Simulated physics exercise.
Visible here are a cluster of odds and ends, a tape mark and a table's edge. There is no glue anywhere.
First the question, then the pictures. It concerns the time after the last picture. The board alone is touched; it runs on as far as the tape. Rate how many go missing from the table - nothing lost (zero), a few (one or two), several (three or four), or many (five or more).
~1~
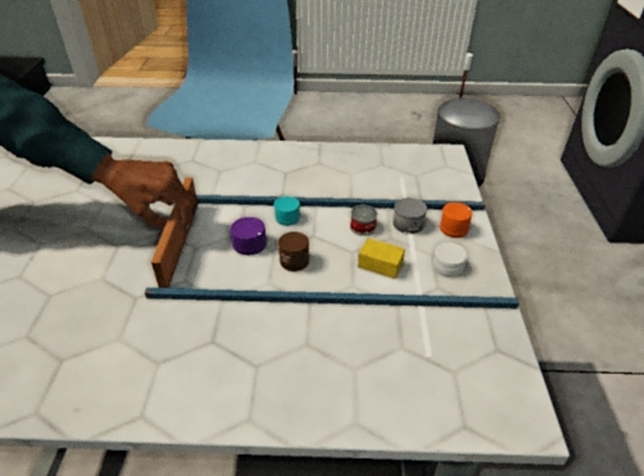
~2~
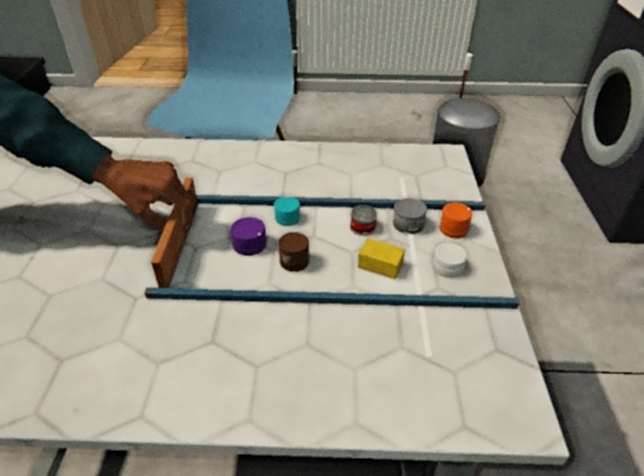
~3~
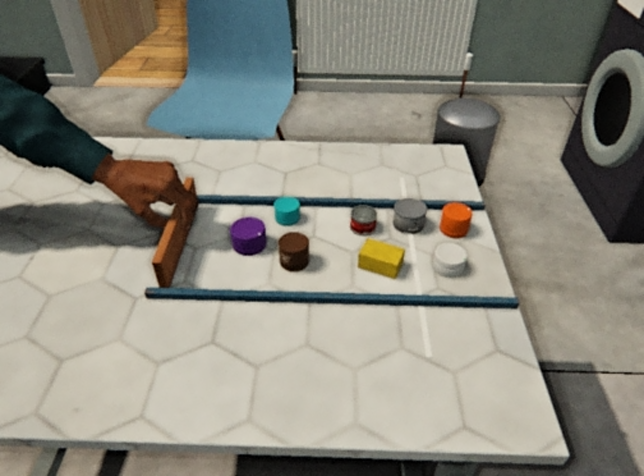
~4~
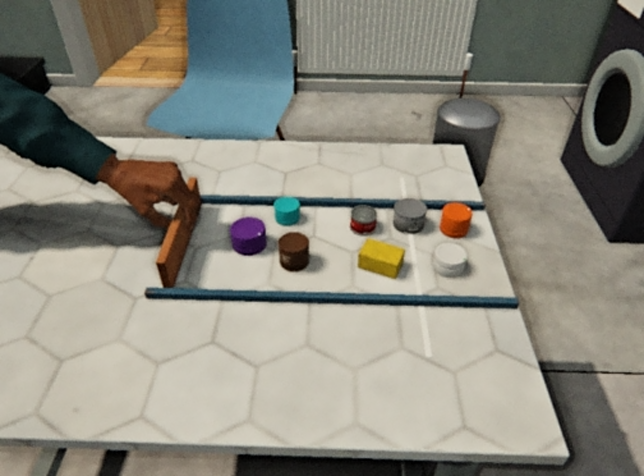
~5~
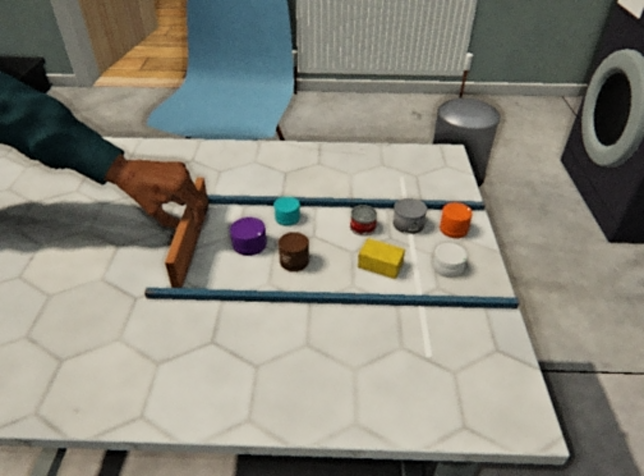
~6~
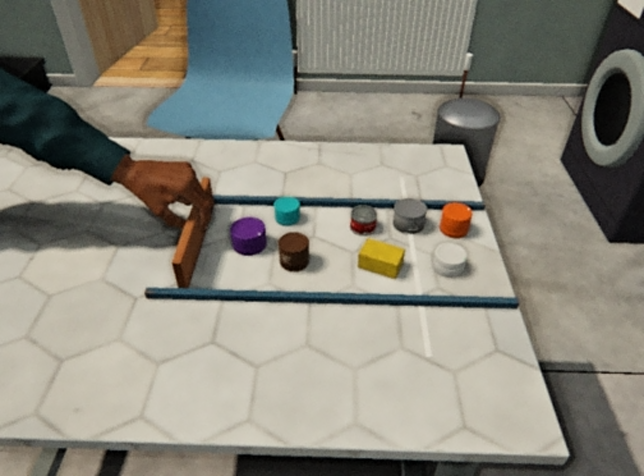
Nothing lost.
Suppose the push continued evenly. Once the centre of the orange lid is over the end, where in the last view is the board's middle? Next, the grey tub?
Its middle is about (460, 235) and about (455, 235).
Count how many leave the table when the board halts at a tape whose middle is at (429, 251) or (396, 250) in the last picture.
The counts: 1 and 0.
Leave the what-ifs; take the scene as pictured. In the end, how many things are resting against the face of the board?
Count: 3.
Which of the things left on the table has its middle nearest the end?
Answer: The white lid.
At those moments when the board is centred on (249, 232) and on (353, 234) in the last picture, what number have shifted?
At the first place 1, at the second 6.
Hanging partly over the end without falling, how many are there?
The count would be 1.
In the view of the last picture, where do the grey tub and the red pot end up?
One ends up near (451, 211) and the other near (436, 227).
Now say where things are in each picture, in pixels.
The first frame shows orange lid (456, 220); white lid (450, 260); grey tub (410, 216); board (177, 230); tape (413, 250).
The second frame shows white lid (450, 260); board (177, 230).
The third frame shows grey tub (410, 216); brown tub (294, 252).
The fourth frame shows orange lid (456, 221); purple lid (249, 236).
The fifth frame shows white lid (450, 260); yellow block (381, 259).
The sixth frame shows orange lid (456, 221); white lid (450, 260); grey tub (410, 216); board (196, 230); tape (413, 250).
Soon after, none off yet; orange lid at rest near (456, 221); white lid at rest near (450, 260); grey tub at rest near (410, 216).
At rest, the number that fall off is zero.
